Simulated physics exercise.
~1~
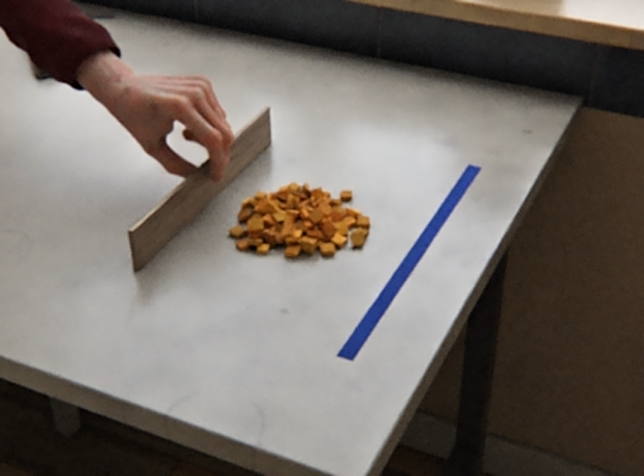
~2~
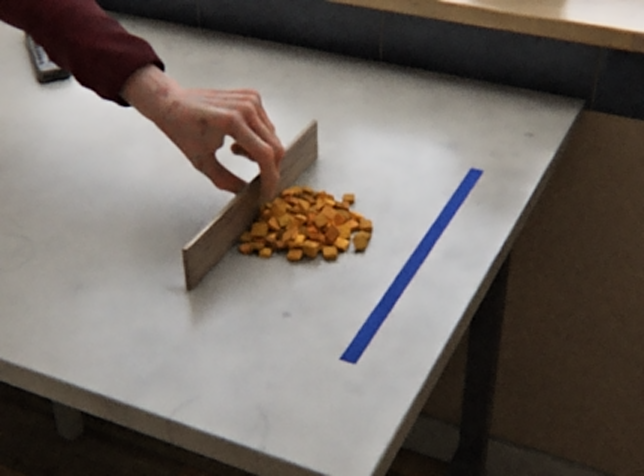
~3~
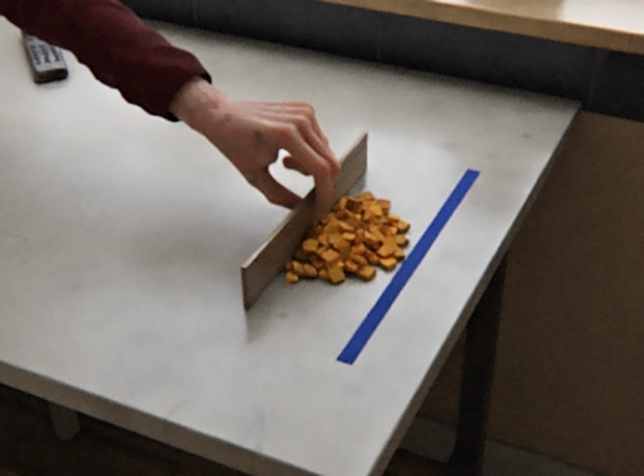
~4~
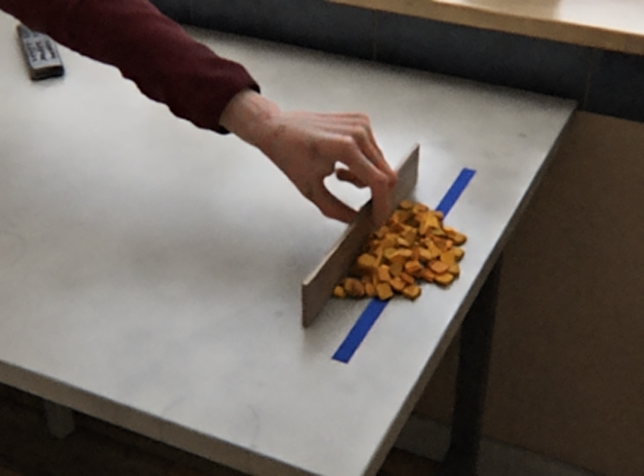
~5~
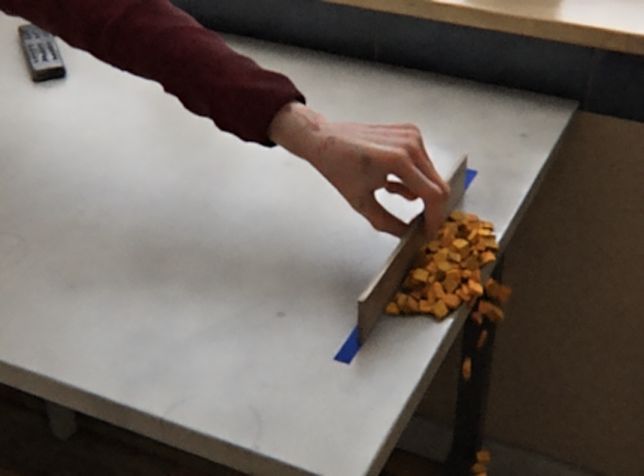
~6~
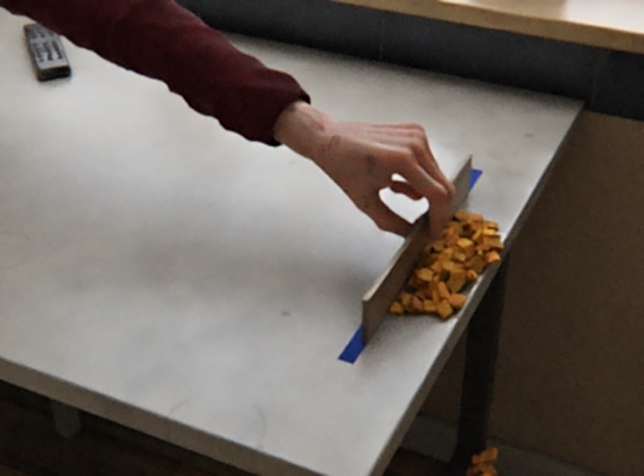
In the video, a hand slides an upright strip of wood rightward across a table, pushing a heap of small orange-brown pieces over a line of blue tape. The strip stops at the tape, and a small part of the heap falls off the edge while most stays on the table.
